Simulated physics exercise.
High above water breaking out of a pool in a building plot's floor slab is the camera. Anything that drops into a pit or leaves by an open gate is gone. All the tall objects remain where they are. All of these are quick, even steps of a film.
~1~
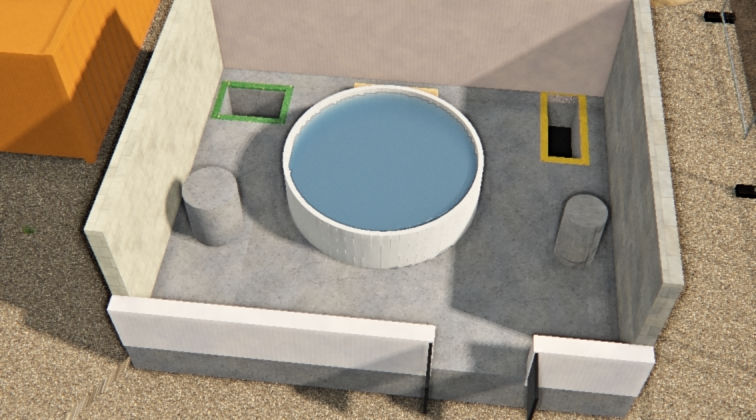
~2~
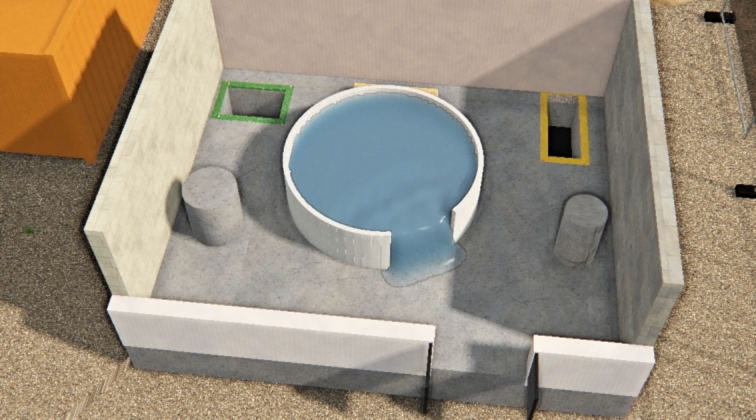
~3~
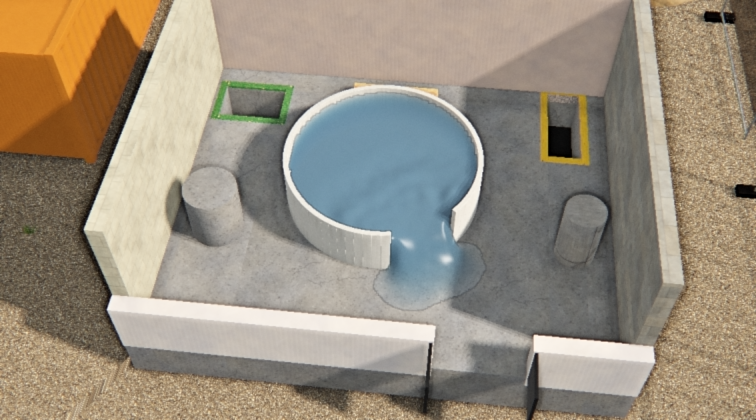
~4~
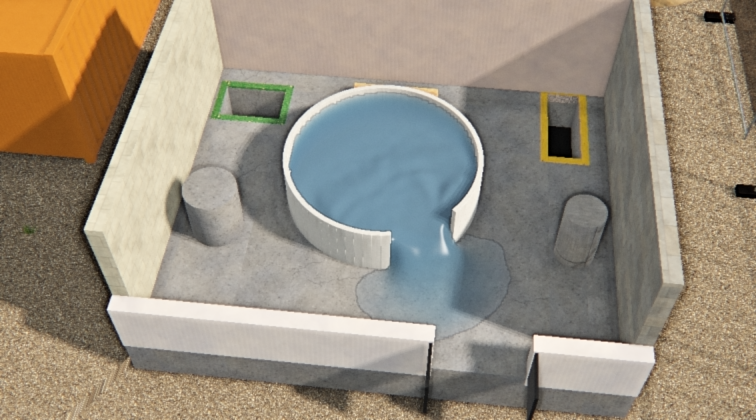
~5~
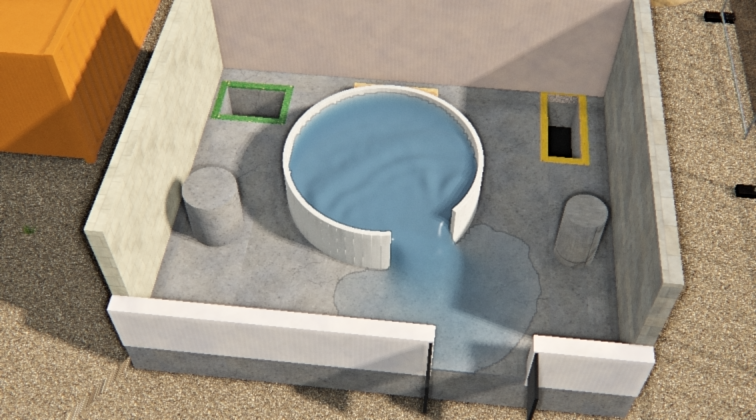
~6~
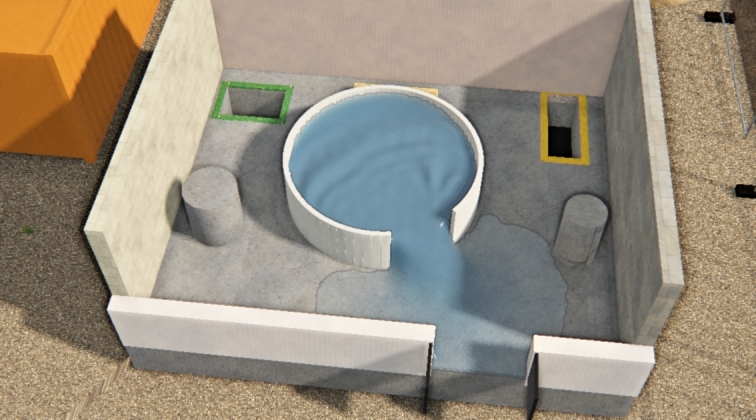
In this clip, a round white pool of blue water sits still in a walled concrete enclosure, then a gap opens in its front side and water pours out, spreading across the grey floor to the opening in the low front wall.
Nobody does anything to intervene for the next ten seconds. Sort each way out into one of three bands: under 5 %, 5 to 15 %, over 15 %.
Sorted: Gate - over 15 %; green pit - under 5 %; yellow pit - 5 to 15 %.
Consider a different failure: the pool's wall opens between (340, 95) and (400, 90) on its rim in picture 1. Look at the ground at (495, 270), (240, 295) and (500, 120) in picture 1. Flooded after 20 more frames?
Spot by spot: Unaffected, then unaffected, then soaked through.
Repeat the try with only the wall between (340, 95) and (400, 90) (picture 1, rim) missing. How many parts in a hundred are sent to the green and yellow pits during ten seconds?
Green: 40 percent; yellow: 20 percent.
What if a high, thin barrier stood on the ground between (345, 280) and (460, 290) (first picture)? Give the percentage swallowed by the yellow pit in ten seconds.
The yellow pit gets 20 per cent.
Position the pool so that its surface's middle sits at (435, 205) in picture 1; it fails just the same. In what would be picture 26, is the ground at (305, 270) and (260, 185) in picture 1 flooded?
One after the other: Dry, no water.
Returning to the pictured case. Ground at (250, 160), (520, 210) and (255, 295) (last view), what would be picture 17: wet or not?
Well, in turn they'd be dry underfoot, dry underfoot and wet underfoot.
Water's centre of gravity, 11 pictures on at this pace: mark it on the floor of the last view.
My guess is about (403, 218).
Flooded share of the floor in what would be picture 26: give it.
Some 60 in a hundred.
A moment on, water covers 30 % of the floor; the gate 4 %, the green pit 0 %, the yellow pit 0 %.
Next, water covers 40 % of the floor; the gate 10 %, the green pit 0 %, the yellow pit 0 %.
Then, water covers 60 % of the floor; the gate 18 %, the green pit 0 %, the yellow pit 1 %.
Later, water covers 85 % of the floor; the gate 29 %, the green pit 1 %, the yellow pit 3 %.
In the end, water covers 95 % of the floor; the gate 40 %, the green pit 2 %, the yellow pit 8 %.
